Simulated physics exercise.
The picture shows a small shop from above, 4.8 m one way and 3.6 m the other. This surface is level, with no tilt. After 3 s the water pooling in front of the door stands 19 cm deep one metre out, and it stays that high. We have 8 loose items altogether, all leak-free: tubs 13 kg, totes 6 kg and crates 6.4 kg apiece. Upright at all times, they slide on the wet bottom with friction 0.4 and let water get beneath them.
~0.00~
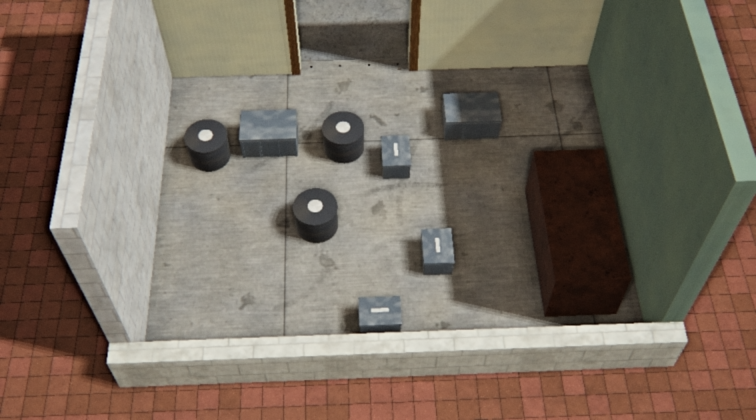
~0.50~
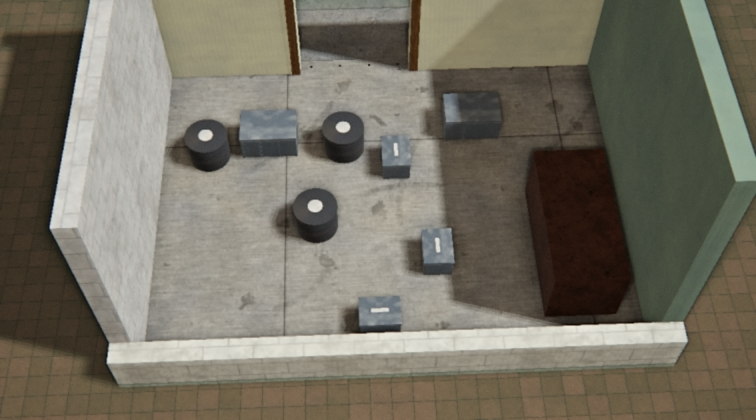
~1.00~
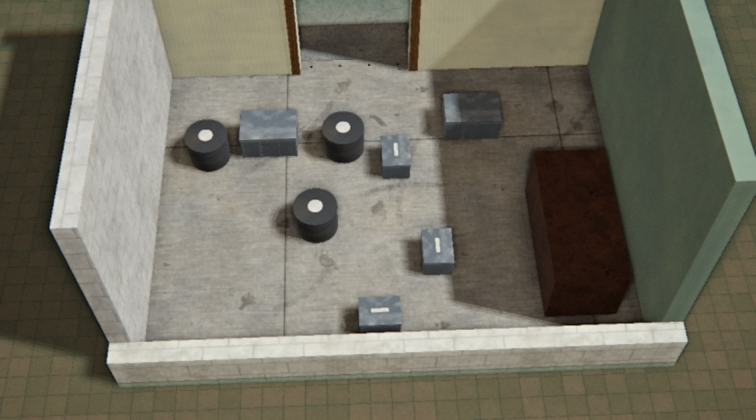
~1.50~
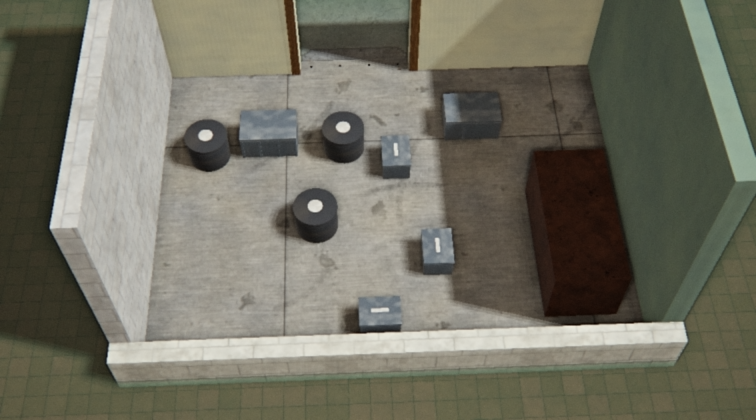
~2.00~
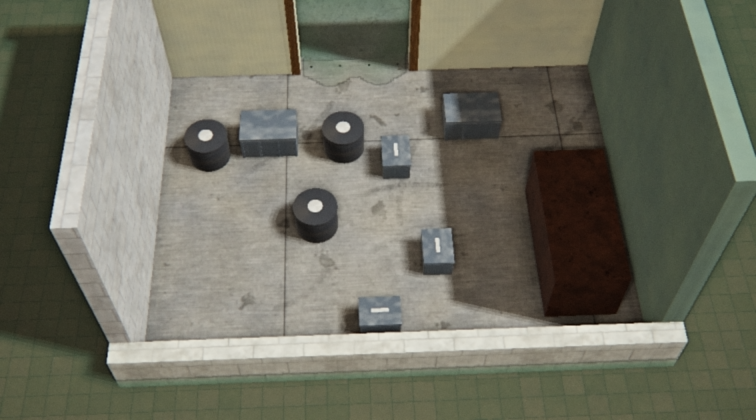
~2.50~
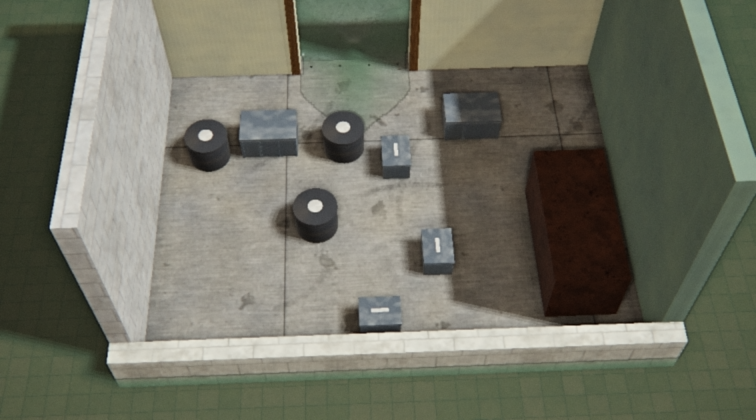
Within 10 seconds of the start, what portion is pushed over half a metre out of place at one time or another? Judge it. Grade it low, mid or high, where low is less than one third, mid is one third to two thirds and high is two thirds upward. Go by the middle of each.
Grade: High.
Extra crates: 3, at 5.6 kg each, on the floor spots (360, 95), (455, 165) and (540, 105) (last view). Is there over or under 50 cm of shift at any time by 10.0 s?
One by one, in that order: Above it, above it, below it.
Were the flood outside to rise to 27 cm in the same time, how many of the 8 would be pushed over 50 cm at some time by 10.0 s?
Count: 7.
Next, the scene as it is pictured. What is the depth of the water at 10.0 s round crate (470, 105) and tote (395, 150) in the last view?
I'd put it at 3 cm and 11 cm respectively.
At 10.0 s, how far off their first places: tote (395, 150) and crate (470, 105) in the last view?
150 cm, 30 cm.
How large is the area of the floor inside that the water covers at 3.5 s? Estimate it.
At that time the wet patch spans about 3.0 m2.
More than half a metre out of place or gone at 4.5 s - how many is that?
Answer: 2.
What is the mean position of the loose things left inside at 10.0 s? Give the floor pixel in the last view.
The centre sits near (321, 250).
After 3.5 s 0 of 8 are over 50 cm from their spots; 0 afloat.
After 4.5 s 2 of 8 are over 50 cm from their spots; 1 afloat.
After 7.0 s 4 of 8 are over 50 cm from their spots; 3 afloat.
After 10.0 s 6 of 8 are over 50 cm from their spots, and 6 have been at some point; 7 afloat.
